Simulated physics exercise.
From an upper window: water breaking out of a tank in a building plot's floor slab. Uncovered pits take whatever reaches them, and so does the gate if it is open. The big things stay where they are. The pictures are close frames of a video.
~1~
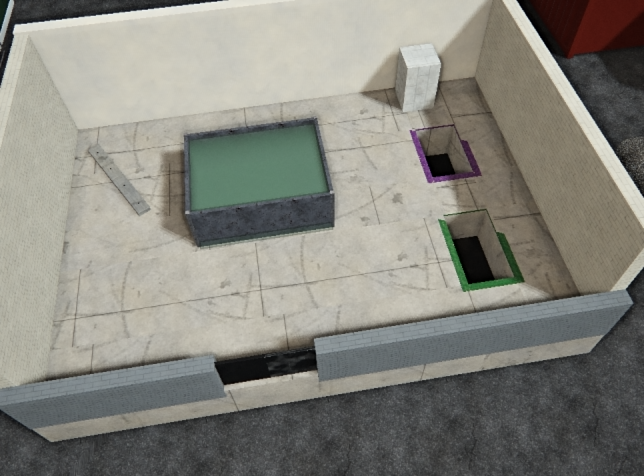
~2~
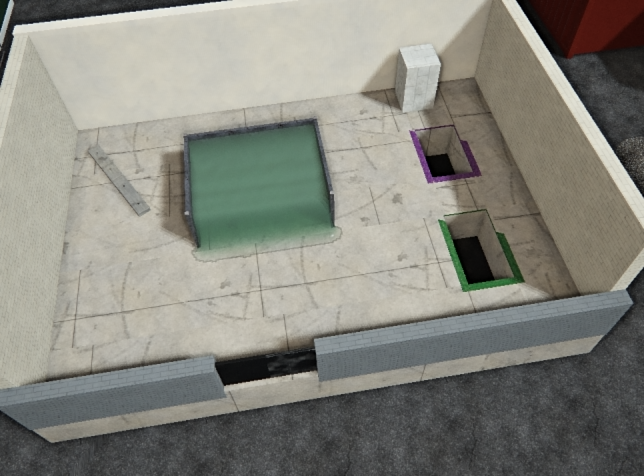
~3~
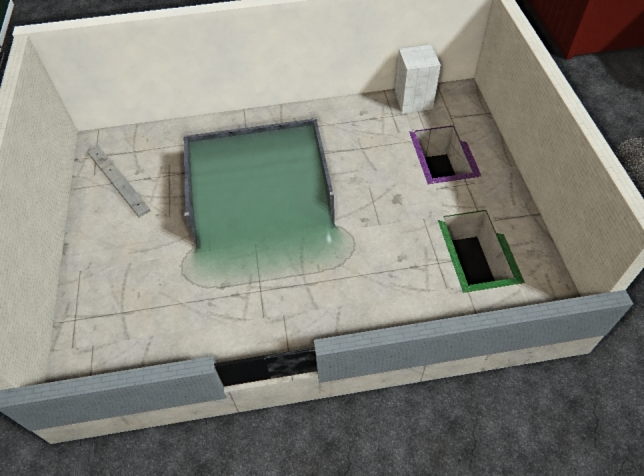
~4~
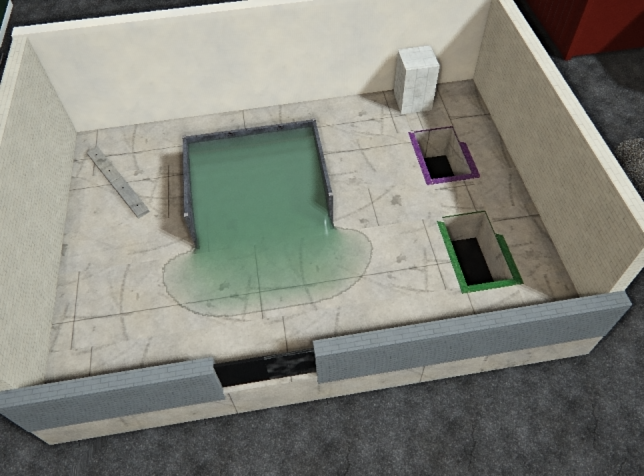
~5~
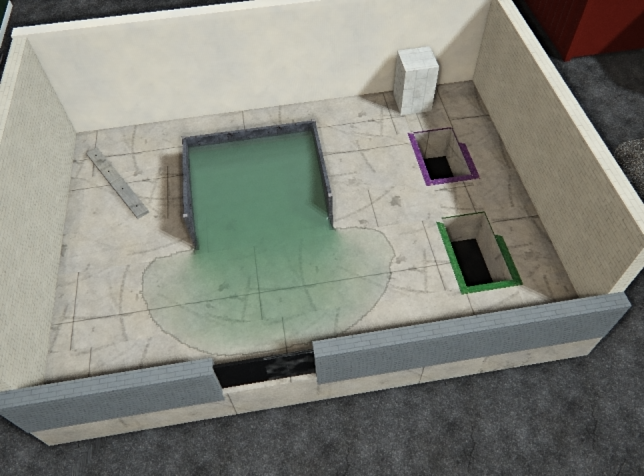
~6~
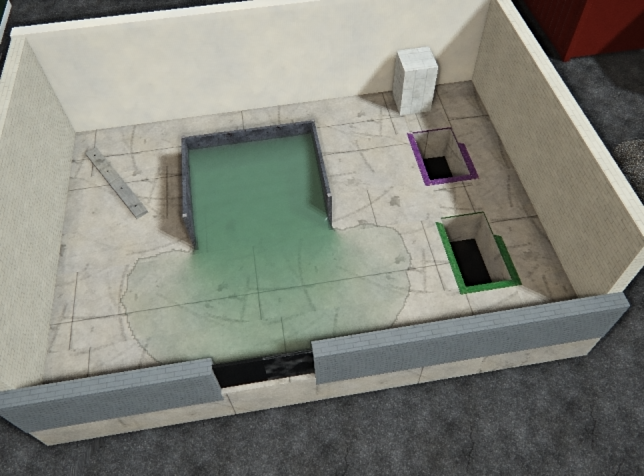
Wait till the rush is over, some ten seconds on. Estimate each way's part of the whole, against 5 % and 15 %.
One by one: The gate takes less than 5 %; the green pit takes more than 15 %; the purple pit takes from 5 to 15 %.
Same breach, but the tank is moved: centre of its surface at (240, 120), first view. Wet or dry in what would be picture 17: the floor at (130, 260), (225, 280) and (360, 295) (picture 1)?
In turn: Wet, awash, flooded.
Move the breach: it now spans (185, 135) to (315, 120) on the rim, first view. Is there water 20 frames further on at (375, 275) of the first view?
Answer: No water.
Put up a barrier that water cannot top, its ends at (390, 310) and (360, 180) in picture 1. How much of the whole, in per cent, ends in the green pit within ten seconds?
In per cent: Green 14.
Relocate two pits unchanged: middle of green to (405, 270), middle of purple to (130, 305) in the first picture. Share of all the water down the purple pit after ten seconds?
Roughly, in per cent: Purple 30.
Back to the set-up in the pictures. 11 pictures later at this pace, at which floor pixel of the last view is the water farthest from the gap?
I would point to (581, 319).
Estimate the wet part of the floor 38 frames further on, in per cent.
Some 80 per cent.
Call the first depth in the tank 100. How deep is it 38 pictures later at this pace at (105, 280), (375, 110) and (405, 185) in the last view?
Roughly 12, 0 and 2 per cent, in turn.
A moment on, water covers 30 % of the floor; the gate 0 %, the green pit 0 %, the purple pit 0 %.
Next, water covers 35 % of the floor; the gate 0 %, the green pit 1 %, the purple pit 0 %.
Then, water covers 55 % of the floor; the gate 0 %, the green pit 7 %, the purple pit 0 %.
Later, water covers 80 % of the floor; the gate 0 %, the green pit 17 %, the purple pit 3 %.
In the end, water covers 95 % of the floor; the gate 0 %, the green pit 25 %, the purple pit 9 %.
